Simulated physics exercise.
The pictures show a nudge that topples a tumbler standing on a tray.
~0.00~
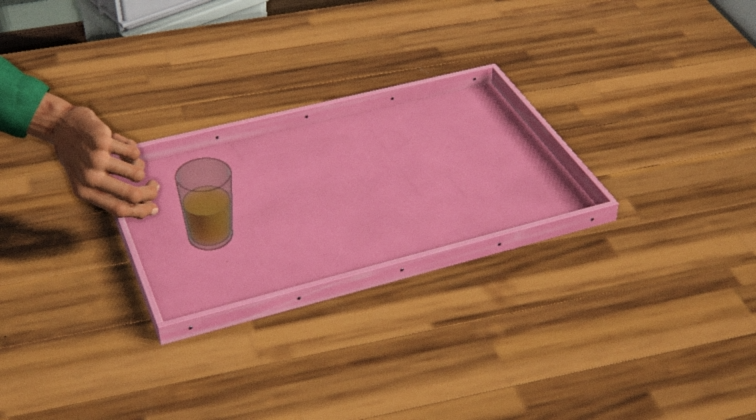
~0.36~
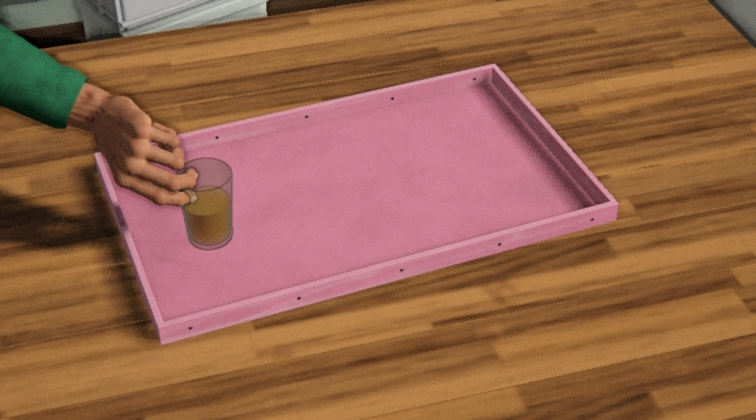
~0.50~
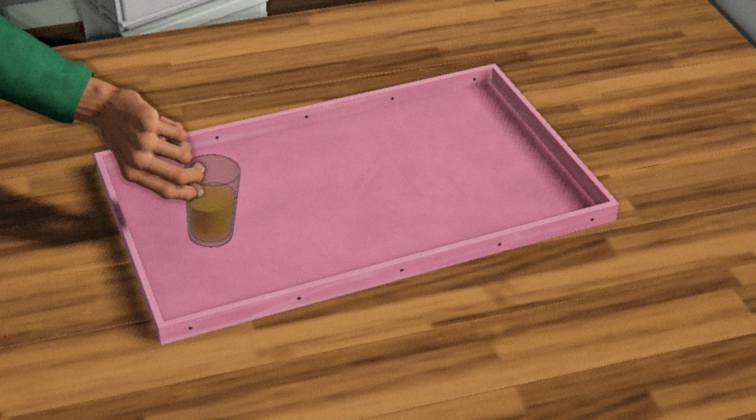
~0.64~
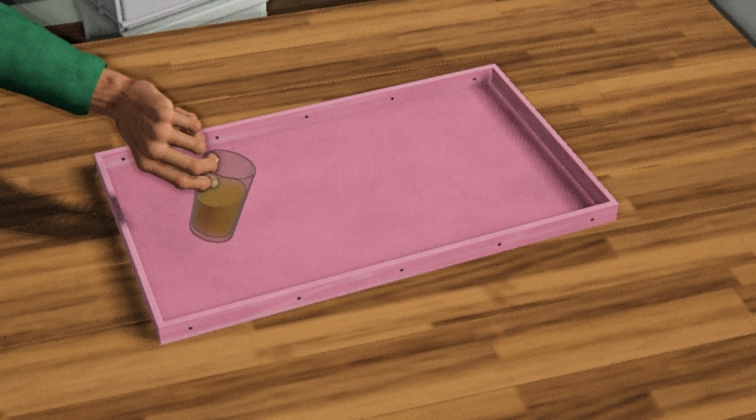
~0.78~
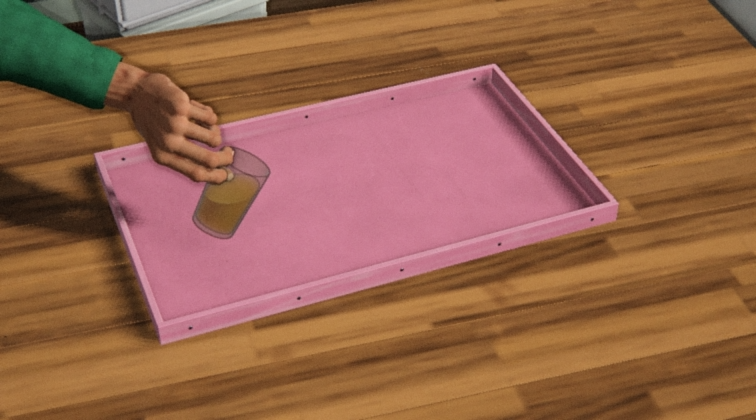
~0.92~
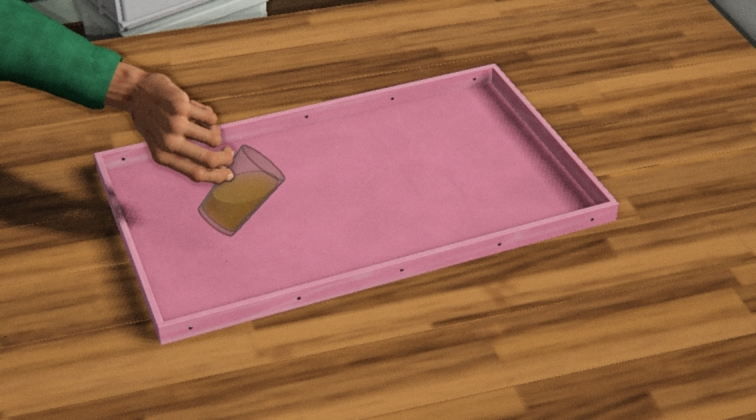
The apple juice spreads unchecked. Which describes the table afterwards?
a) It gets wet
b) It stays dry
The answer is b.
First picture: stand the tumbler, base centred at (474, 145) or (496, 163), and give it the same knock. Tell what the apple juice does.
In the first try it wets the top as well; in the second it escapes from the tray.
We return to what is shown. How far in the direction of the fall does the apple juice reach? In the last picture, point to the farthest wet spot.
(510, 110), more or less.
After 1.5 s, the tumbler lies in the tray; the puddle covers about as much as a plate; all of it is inside the rim.
After 2.3 s, the puddle covers about as much as a tray; all of it is inside the rim.
After 3.6 s, the puddle covers about as much as a tray; all of it is inside the rim.
